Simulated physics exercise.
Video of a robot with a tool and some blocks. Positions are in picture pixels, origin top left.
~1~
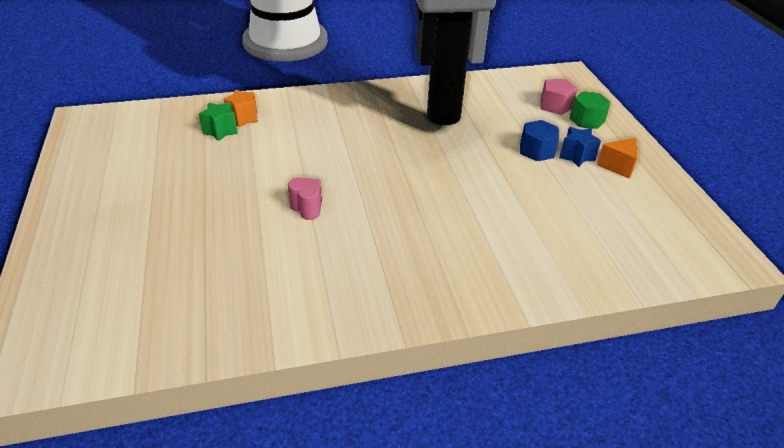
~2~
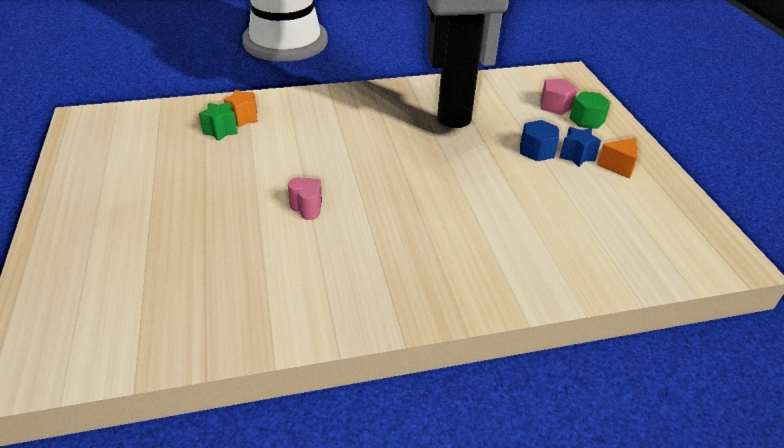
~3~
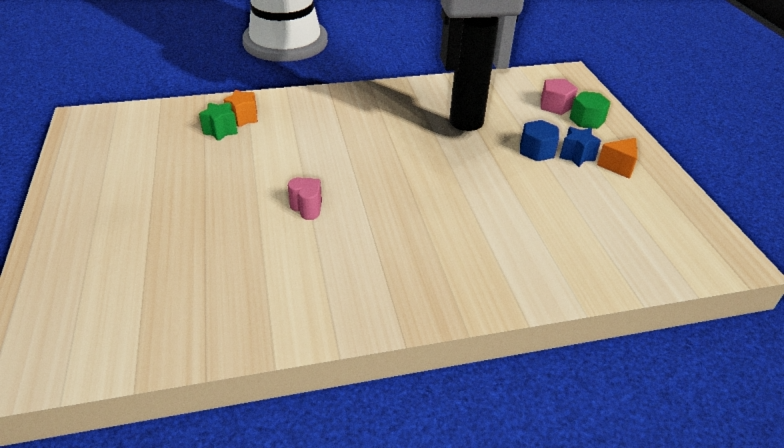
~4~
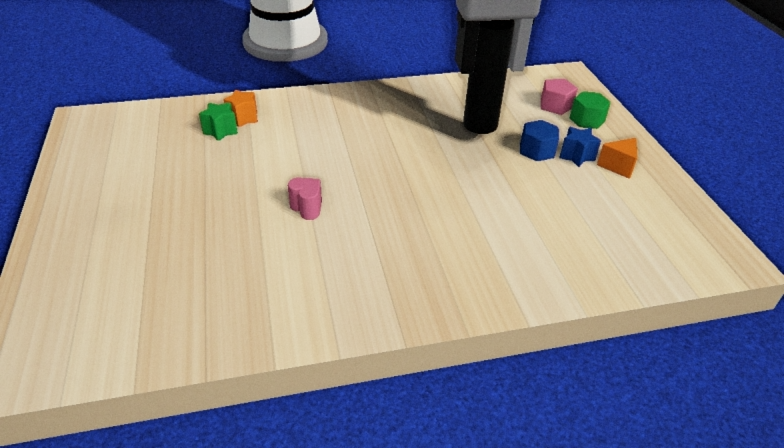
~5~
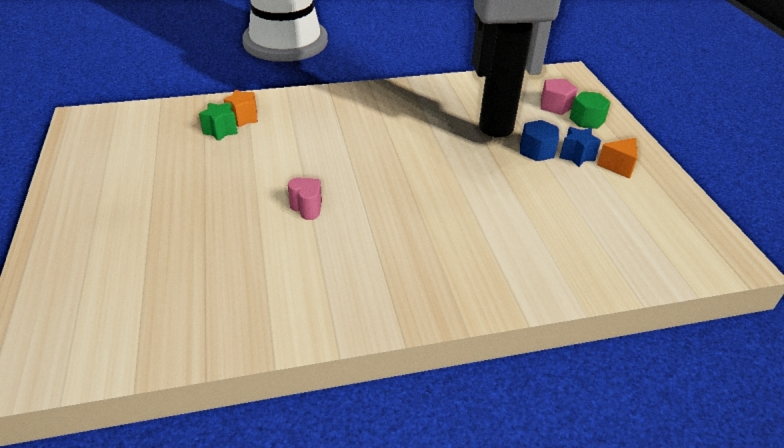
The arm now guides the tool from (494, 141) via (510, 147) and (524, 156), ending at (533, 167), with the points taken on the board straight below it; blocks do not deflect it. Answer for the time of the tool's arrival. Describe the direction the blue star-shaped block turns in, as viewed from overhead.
Bird's-eye view: Counterclockwise.
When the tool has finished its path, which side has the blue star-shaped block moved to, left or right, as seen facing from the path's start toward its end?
Shifts left.
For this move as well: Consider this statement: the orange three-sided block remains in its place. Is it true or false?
It is false.
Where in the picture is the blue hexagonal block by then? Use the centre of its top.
It will likely be found at (573, 144).
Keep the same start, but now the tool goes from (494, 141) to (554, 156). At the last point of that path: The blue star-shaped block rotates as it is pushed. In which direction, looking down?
It goes round opposite to clock hands.
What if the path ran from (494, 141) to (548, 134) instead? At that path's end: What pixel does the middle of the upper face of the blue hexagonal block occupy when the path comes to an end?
At (564, 133).
On the path given first. Halfway along, tool at (520, 139); blue hexagonal block at (559, 136); blue star-shaped block at (591, 136), turned 25° anticlockwise.
At the end, tool at (536, 154); blue hexagonal block at (573, 144), turned 20° anticlockwise; blue star-shaped block at (600, 137), turned 45° anticlockwise; orange three-sided block at (636, 146).
